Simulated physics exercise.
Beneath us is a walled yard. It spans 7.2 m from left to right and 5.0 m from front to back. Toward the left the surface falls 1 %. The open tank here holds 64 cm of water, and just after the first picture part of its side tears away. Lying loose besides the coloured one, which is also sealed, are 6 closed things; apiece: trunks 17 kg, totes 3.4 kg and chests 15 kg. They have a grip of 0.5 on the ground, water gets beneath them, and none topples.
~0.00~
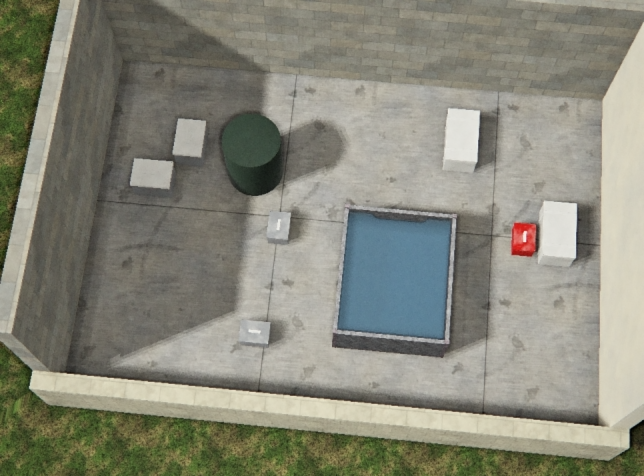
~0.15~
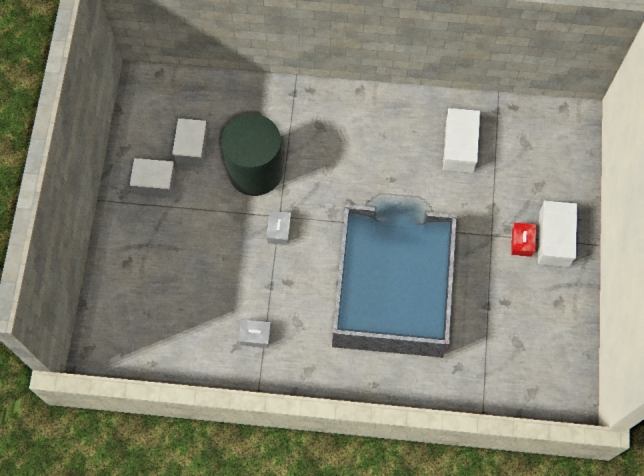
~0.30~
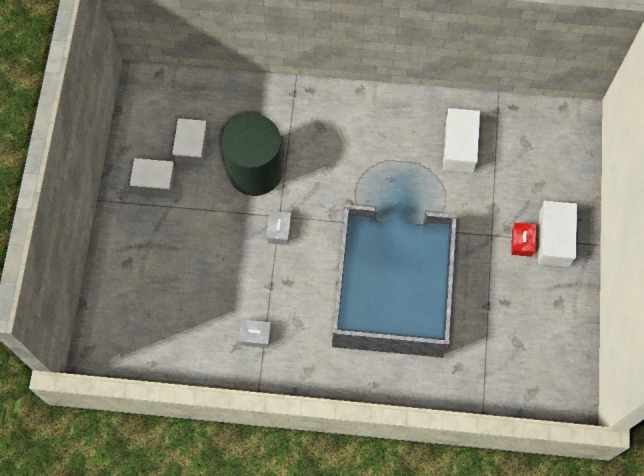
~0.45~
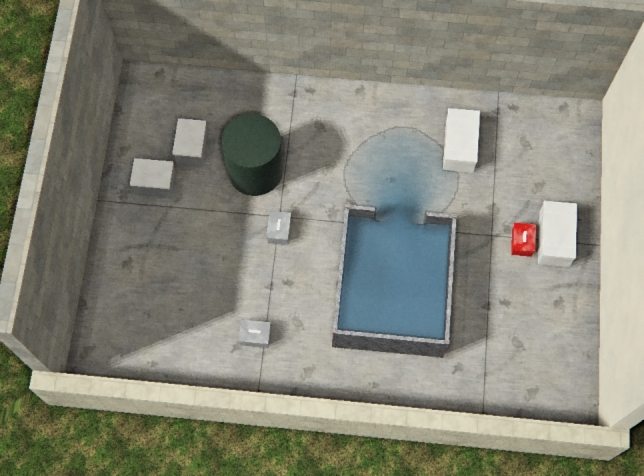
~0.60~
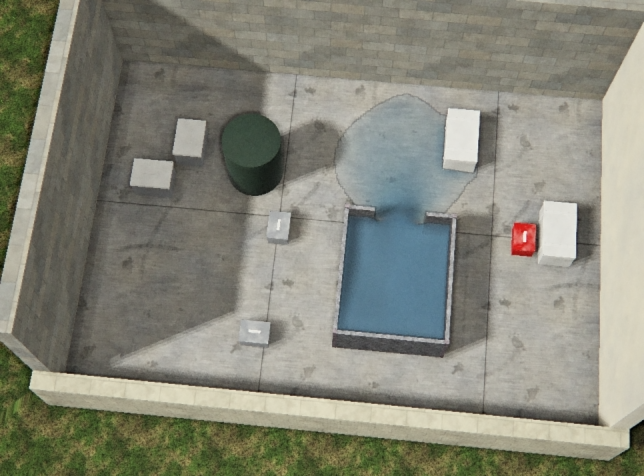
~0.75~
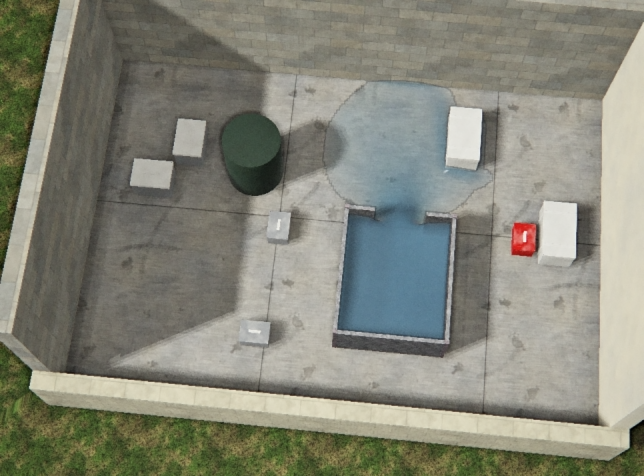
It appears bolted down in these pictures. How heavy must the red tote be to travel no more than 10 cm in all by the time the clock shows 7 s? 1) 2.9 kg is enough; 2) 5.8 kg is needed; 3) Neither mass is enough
Neither mass is enough (3).
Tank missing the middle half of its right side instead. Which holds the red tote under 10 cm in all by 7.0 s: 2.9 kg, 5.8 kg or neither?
Answer: Neither of them.
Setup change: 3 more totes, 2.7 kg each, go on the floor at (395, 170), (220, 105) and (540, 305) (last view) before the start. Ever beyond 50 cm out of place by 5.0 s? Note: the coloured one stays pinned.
First one went beyond, second went beyond, third stayed within.
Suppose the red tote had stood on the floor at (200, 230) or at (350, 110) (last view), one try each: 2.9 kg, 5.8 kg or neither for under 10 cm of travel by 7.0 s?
First spot: Light mass works; second spot: No mass works.
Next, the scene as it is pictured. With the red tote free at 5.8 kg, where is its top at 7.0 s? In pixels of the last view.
Roughly at (476, 256) in the last view.
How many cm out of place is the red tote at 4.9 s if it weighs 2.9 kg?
Shift: Roughly 60 cm.
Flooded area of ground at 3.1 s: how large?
That flooded area is roughly 15 m2.
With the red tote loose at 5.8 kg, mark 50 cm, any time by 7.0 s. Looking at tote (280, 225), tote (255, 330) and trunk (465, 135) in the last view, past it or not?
Result, in sequence - within the limit; within the limit; exceeds the limit.
After 1.4 s the red tote would be 0 cm from its start with 2.9 kg and 0 cm from its start with 5.8 kg; 0 cm of water round it then.
After 3.1 s the red tote would be 0 cm from its start with 2.9 kg and 0 cm from its start with 5.8 kg; 0 cm of water round it then.
After 4.9 s the red tote would be 59 cm from its start with 2.9 kg and 30 cm from its start with 5.8 kg; 2 cm of water round it then.
After 7.0 s the red tote would be 104 cm from its start with 2.9 kg and 74 cm from its start with 5.8 kg; 3 cm of water round it then.
